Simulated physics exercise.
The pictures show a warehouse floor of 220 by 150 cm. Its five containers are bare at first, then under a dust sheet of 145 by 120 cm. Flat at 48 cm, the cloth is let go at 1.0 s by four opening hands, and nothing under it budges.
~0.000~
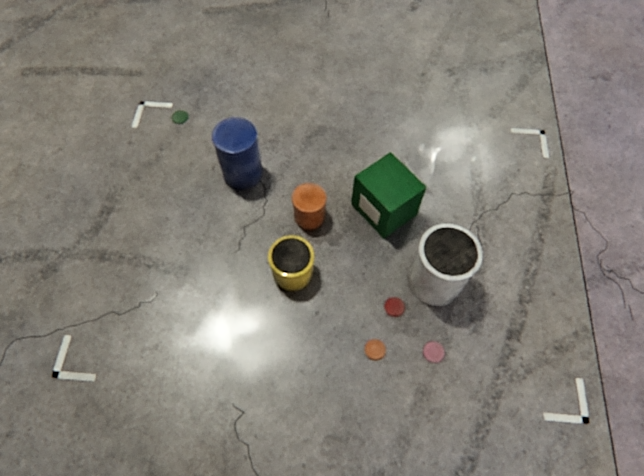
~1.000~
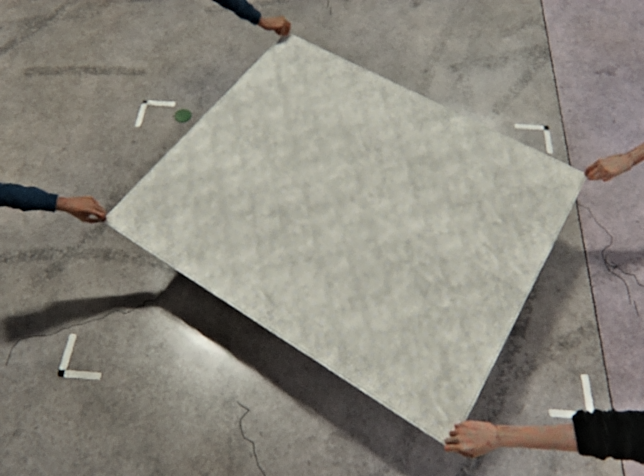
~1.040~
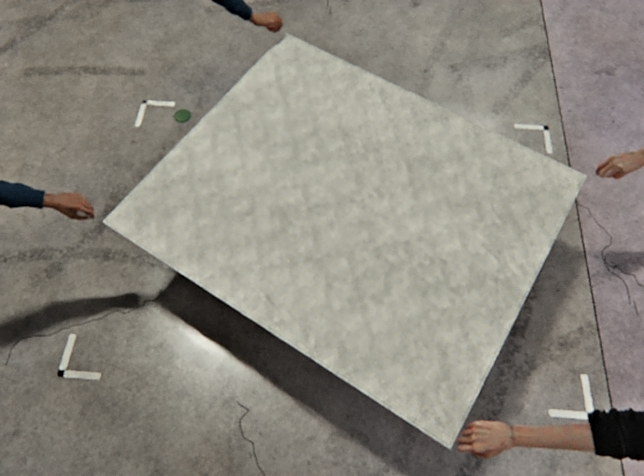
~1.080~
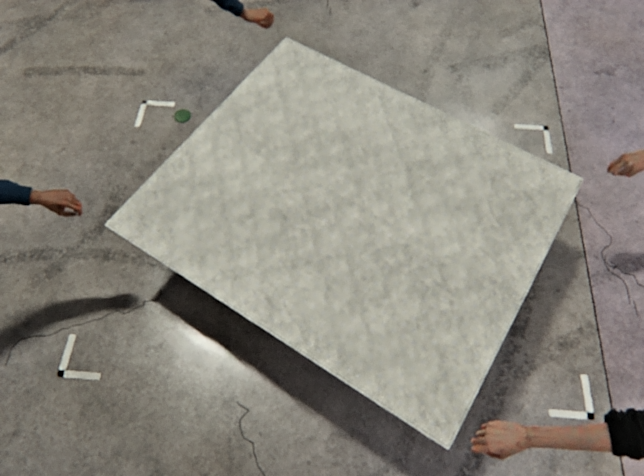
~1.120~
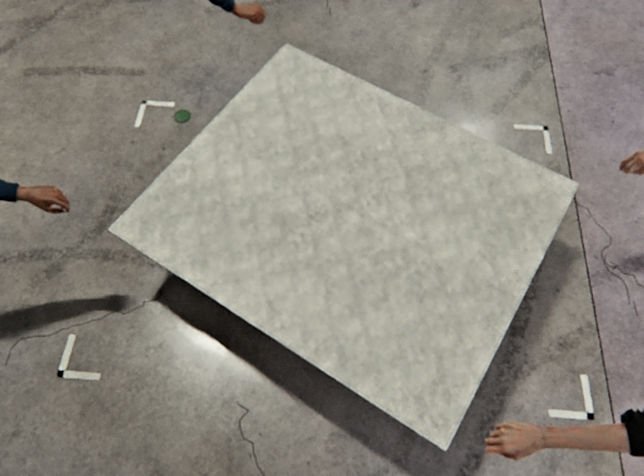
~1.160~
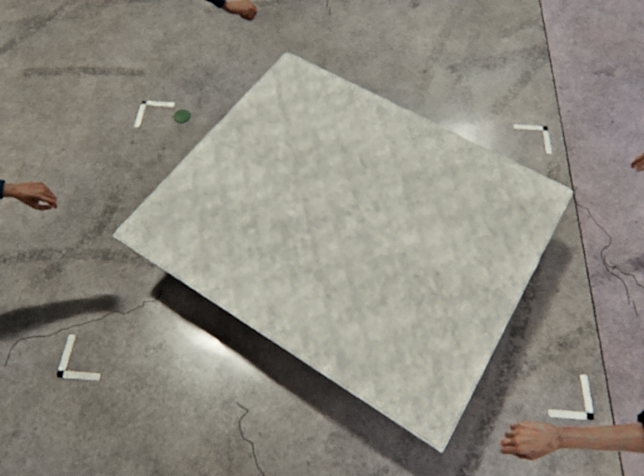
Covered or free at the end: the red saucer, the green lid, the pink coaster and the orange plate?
In order: The red saucer vanishes under it; the green lid still shows; the pink coaster ends under the cloth; the orange plate gets covered.
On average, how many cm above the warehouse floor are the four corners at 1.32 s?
8 cm.
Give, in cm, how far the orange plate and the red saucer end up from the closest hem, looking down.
I'd put the first at about 20 cm and the second at about 28 cm.
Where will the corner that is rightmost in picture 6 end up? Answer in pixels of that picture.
Near pixel (505, 243).
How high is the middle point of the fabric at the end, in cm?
Looks like close to 20 cm up.
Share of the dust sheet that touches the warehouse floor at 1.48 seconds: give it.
Around 10 percent, give or take.
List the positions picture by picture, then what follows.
Shows, red saucer (395, 307); green lid (180, 117); pink coaster (434, 352); orange plate (375, 349); yellow pot (291, 255), 17 cm tall; white pot (451, 251), 32 cm tall; green carton (391, 181), 25 cm tall; orange bucket (309, 197), 17 cm tall; blue bin (234, 135), 31 cm tall, in the first frame.
Shows, dust sheet corners (102, 221) (286, 32) (588, 175) (451, 449); highest point 48 cm, lowest 48 cm, in the second frame.
Shows, dust sheet corners (103, 222) (286, 34); highest point 47 cm, lowest 47 cm, in the third frame.
Shows, dust sheet corners (105, 225) (286, 38); highest point 45 cm, lowest 45 cm, in the fourth frame.
Shows, dust sheet corners (108, 230) (286, 44); highest point 42 cm, lowest 41 cm, in the fifth frame.
Shows, dust sheet corners (113, 236) (287, 53) (573, 191) (442, 452); highest point 37 cm, lowest 36 cm, in the sixth frame.
By 1.3 s, 0 % of it is down, spanning 174 by 160 cm, above pink coaster, orange plate, red saucer.
By 1.5 s, 10 % of it is down, spanning 158 by 142 cm, above pink coaster, orange plate, red saucer.
By 1.6 s, 10 % of it is down, spanning 160 by 144 cm, above pink coaster, orange plate, red saucer.
By 1.8 s, 10 % of it is down, spanning 160 by 141 cm, above pink coaster, orange plate, red saucer.
By 3.3 s, 10 % of it is down, spanning 160 by 142 cm, above pink coaster, orange plate, red saucer.
